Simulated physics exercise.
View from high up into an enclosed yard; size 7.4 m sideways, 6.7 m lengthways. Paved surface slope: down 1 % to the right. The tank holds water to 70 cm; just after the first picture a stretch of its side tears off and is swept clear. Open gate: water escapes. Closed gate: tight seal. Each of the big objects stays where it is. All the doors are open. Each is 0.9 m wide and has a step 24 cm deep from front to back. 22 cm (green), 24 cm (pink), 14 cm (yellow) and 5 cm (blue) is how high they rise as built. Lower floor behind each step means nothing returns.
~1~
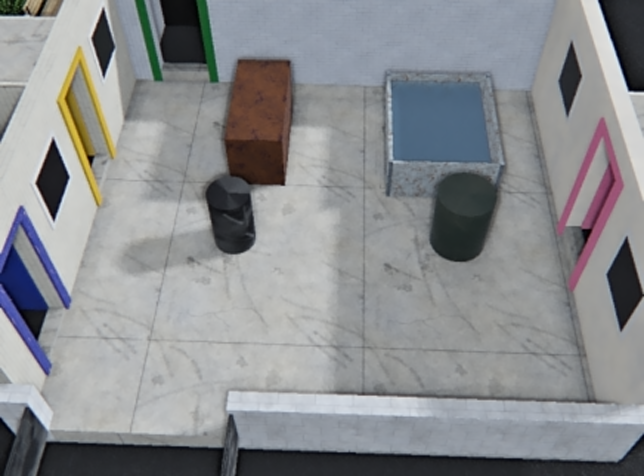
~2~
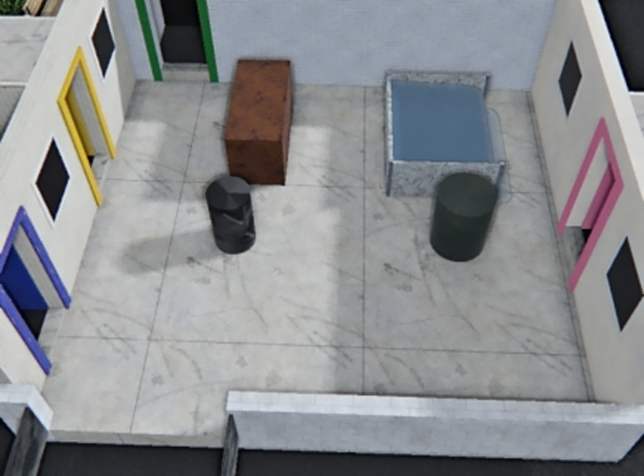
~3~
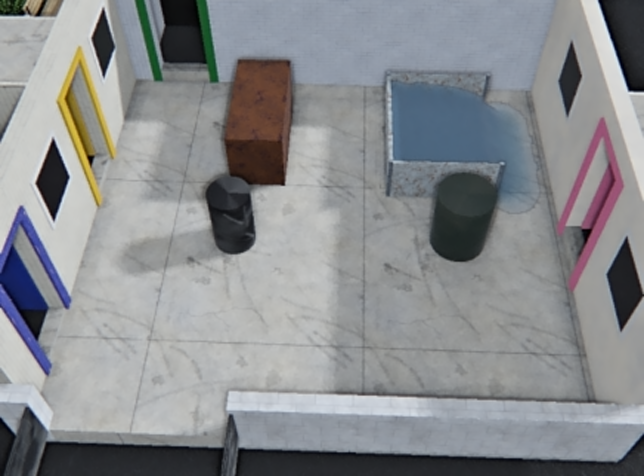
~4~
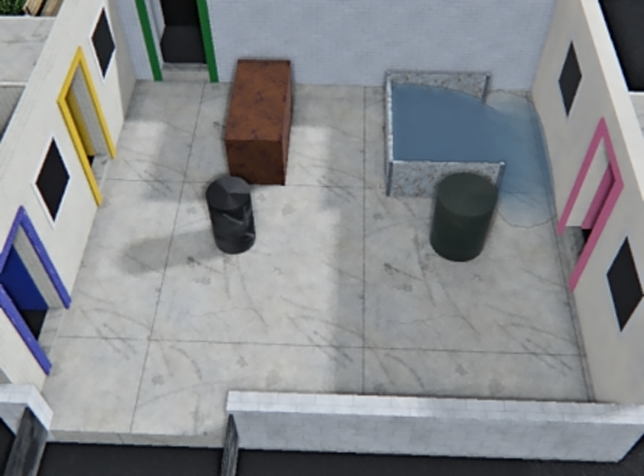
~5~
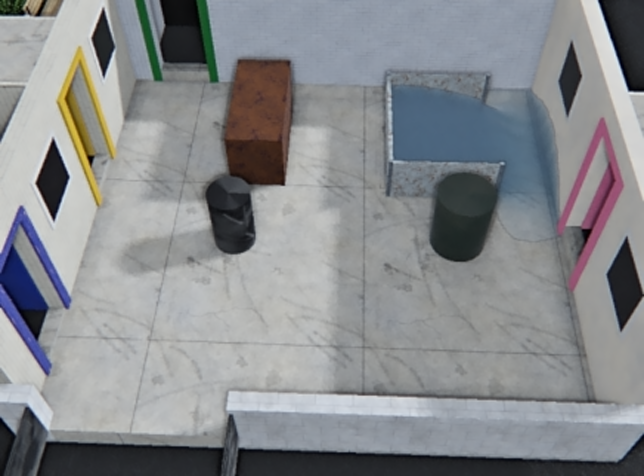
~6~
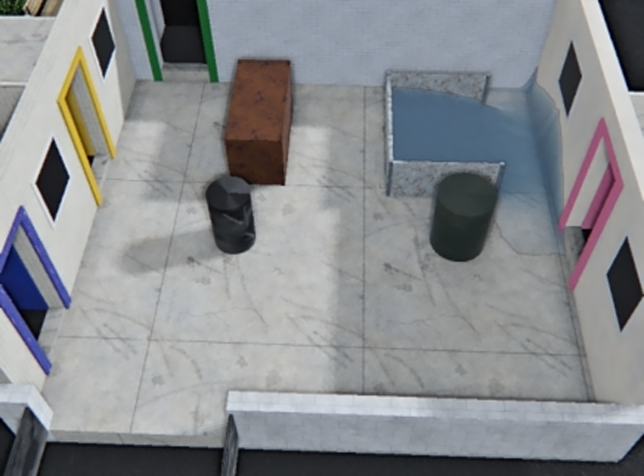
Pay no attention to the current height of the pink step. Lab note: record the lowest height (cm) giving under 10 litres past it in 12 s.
Lowest height: 11.5 cm.
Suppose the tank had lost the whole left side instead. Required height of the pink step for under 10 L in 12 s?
Then something near 7.0 cm.
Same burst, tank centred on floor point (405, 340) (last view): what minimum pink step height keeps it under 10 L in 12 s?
Then roughly 26 cm.
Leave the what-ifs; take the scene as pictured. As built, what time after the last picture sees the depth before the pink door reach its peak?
At roughly 1.0 s.
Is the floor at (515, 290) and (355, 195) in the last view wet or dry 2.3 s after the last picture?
Note: Point one reached; point two not yet reached.
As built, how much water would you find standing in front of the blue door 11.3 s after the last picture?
The depth there is around 4.0 cm.
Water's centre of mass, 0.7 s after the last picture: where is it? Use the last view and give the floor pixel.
I'd say around (491, 154).
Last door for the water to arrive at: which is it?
Door: Blue.
Then, 0.7 s after the last picture water covers 15 % of the floor, deepest (61 cm) near (532, 98); 16 cm at the pink door, 0 litres in over its 24 cm step.
Then, 2.3 s after the last picture water covers 35 % of the floor, deepest (26 cm) near (603, 433); 11 cm at the pink door, 0 litres in over its 24 cm step.
Then, 11.3 s after the last picture water covers 100 % of the floor, deepest (9 cm) near (551, 185); 6 cm at the pink door, 0 litres in over its 24 cm step.
At the pink door as built, the water peaked near 16 cm, 0.9 s after the last picture.
Run again over the same 12 s with other heights there, 13 litres in over 10.5 cm, 4 litres over 14 cm. The limit of 10 litres is kept from about 11.5 cm up.
